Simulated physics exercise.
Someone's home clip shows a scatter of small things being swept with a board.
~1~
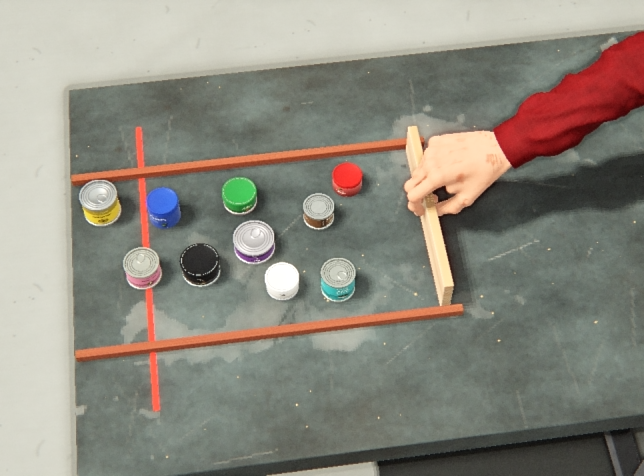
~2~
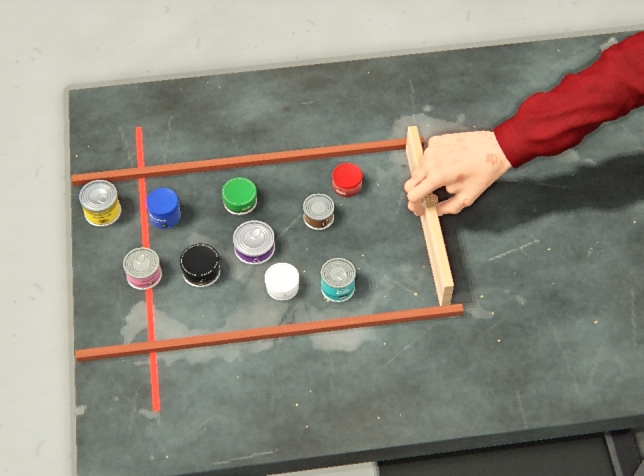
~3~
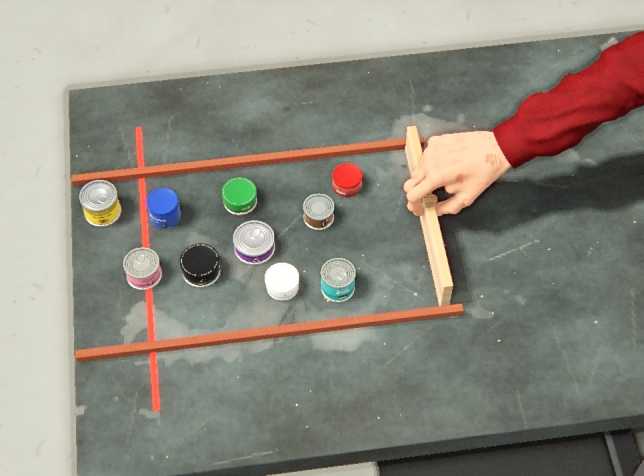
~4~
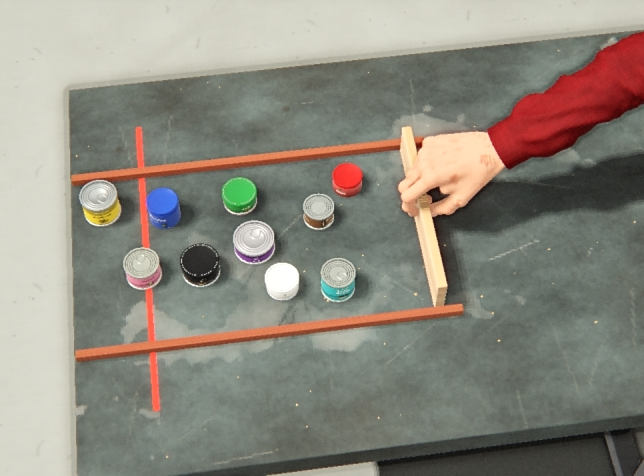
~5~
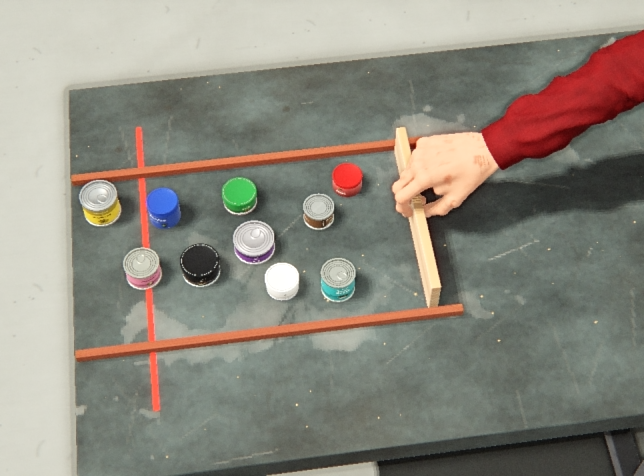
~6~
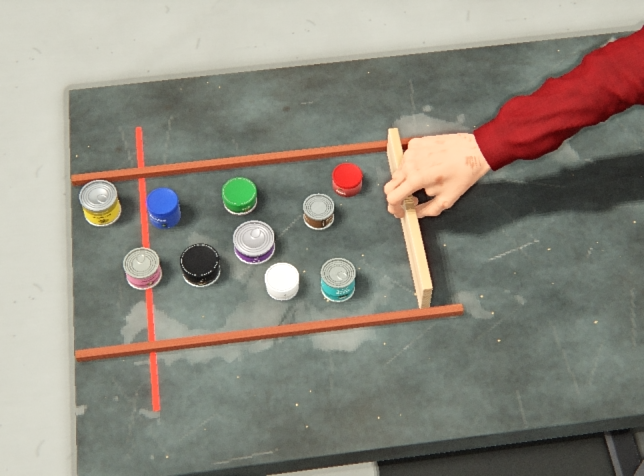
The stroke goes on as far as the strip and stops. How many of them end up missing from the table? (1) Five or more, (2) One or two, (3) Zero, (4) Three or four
2, one or two.
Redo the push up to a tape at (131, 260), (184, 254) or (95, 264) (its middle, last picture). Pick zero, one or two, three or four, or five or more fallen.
First either one or two, then none, then 5 or more.
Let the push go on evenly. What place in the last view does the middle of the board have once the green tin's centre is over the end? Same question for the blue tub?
Its middle is around (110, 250) and around (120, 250).
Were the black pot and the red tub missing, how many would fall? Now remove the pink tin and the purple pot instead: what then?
Try one: 0; try two: 0.
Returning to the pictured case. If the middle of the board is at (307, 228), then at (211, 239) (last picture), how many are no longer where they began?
At the first spot the count is 4, and at the second it is 9.
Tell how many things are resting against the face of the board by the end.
The number is 5.
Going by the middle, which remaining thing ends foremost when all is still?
Ending up nearest is the yellow pot.
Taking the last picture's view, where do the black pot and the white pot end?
Around (87, 270), then around (132, 288).
Soon after, none off yet; yellow pot at rest near (100, 203); pink tin at rest near (143, 269); blue tub at rest near (164, 209).
By the end, the number that fall off is one or two; fallen, pink tin.
